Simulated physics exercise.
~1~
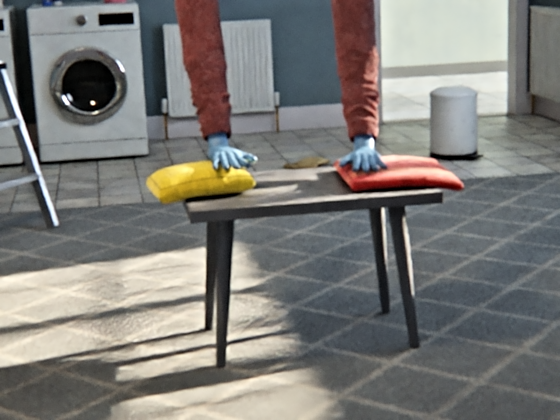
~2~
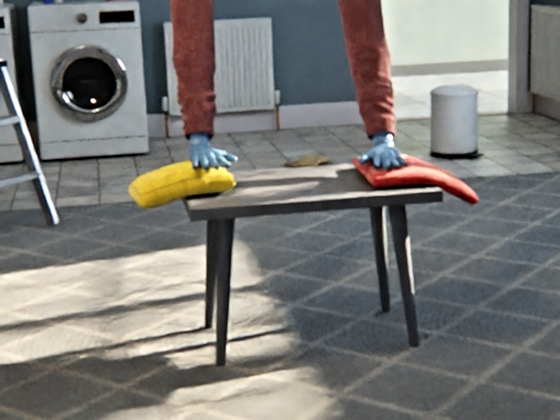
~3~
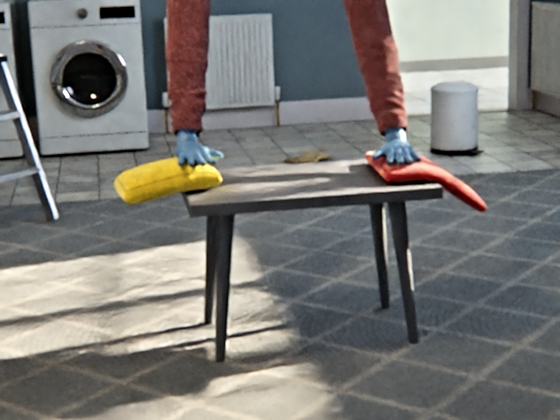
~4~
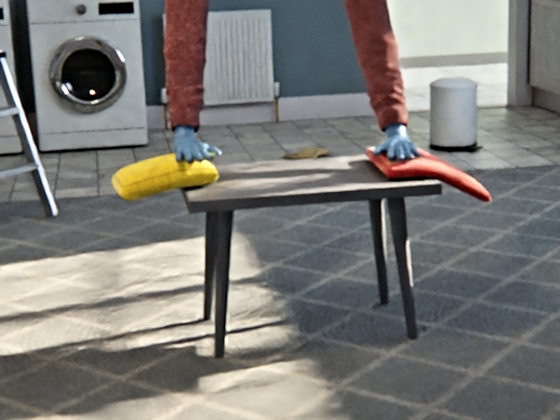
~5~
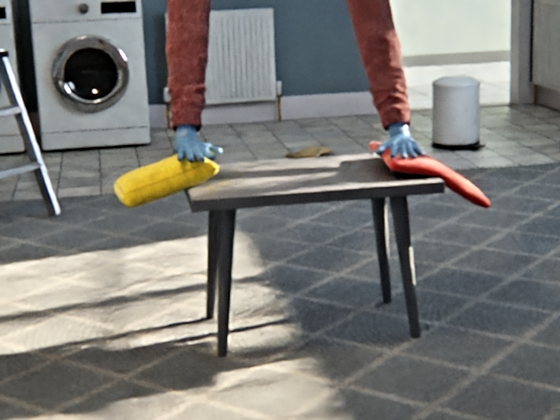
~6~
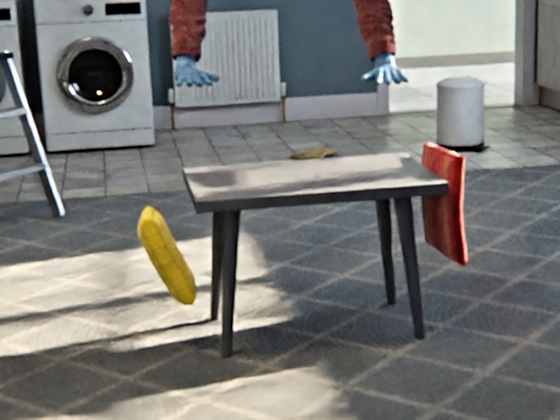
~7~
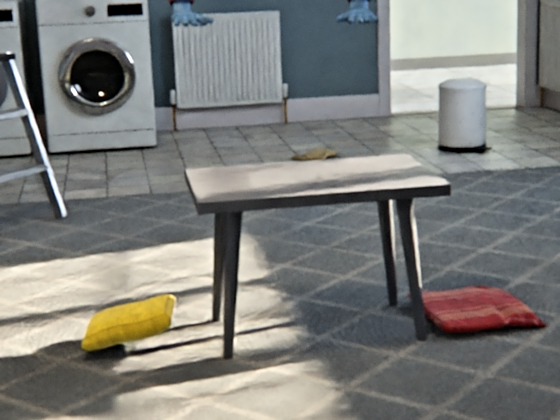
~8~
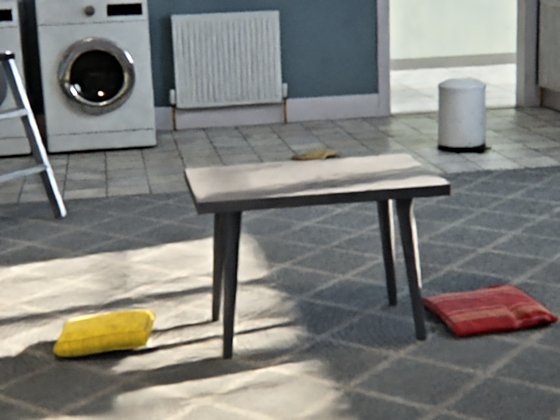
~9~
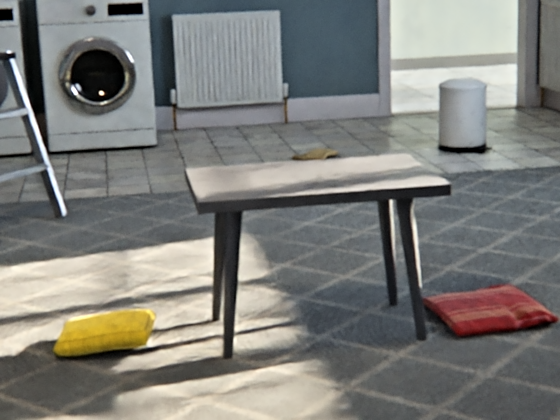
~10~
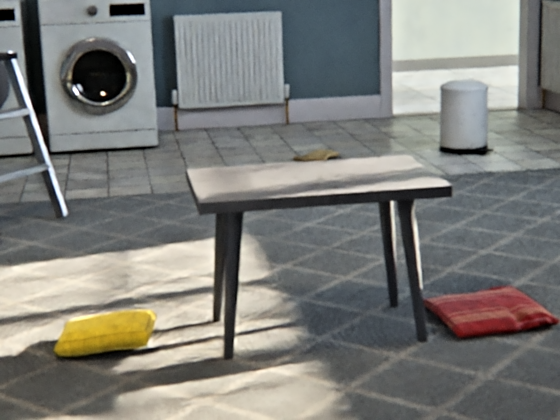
Yellow and red cushions being pushed outward along a bench by gloved hands, then dropping off opposite ends onto the floor.
